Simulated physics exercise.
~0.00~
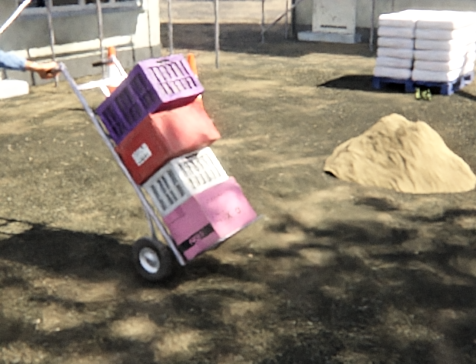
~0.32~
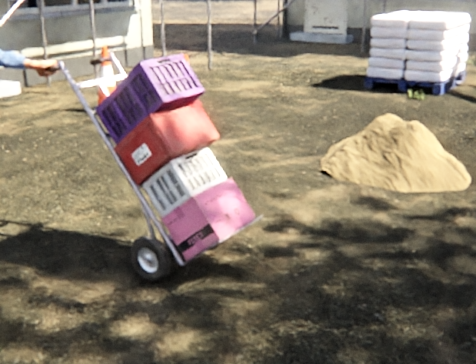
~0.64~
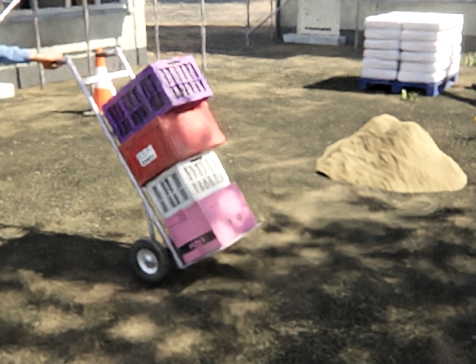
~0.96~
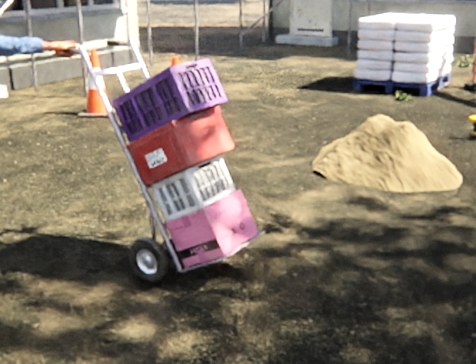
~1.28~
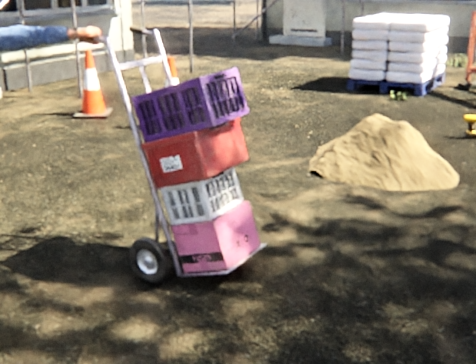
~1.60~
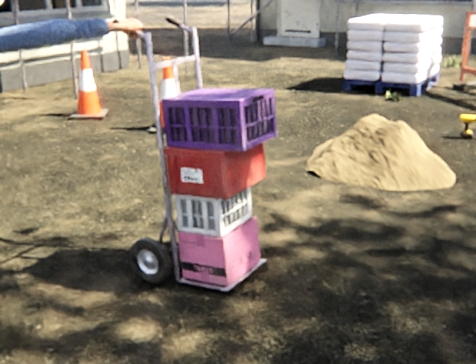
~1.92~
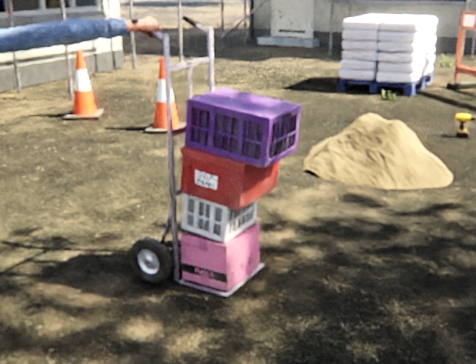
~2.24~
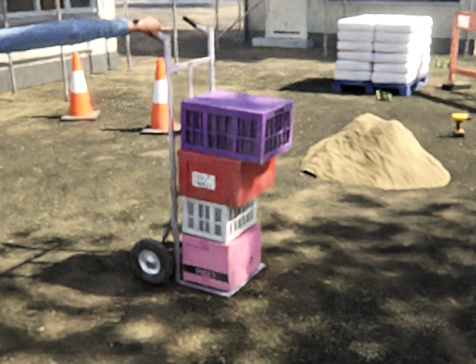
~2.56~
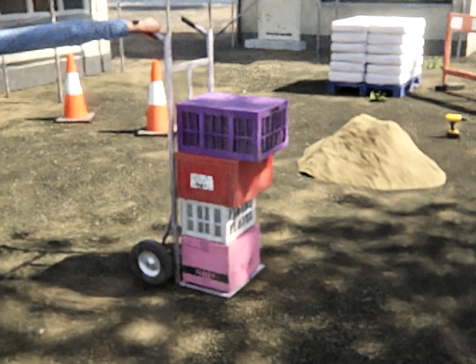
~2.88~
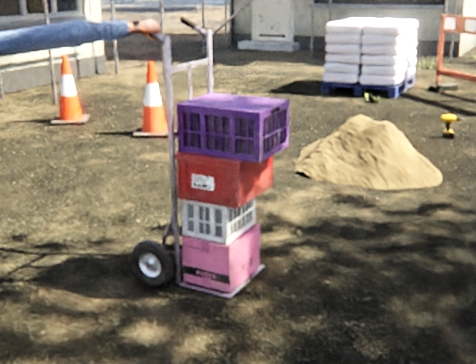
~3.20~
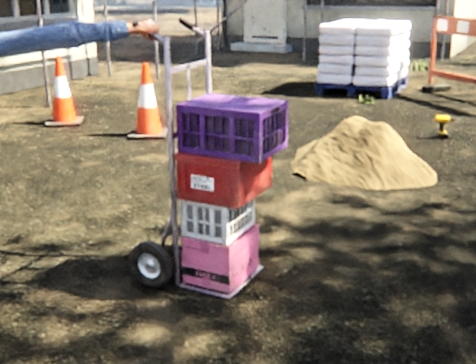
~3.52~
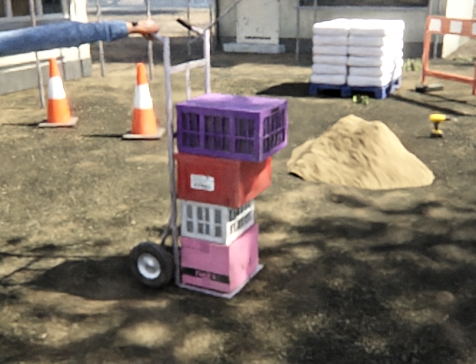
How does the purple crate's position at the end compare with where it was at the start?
At the start the purple crate leans back at the upper left on the tilted hand truck. By the end it sits level on top of the stack, farther right and a little lower in view.
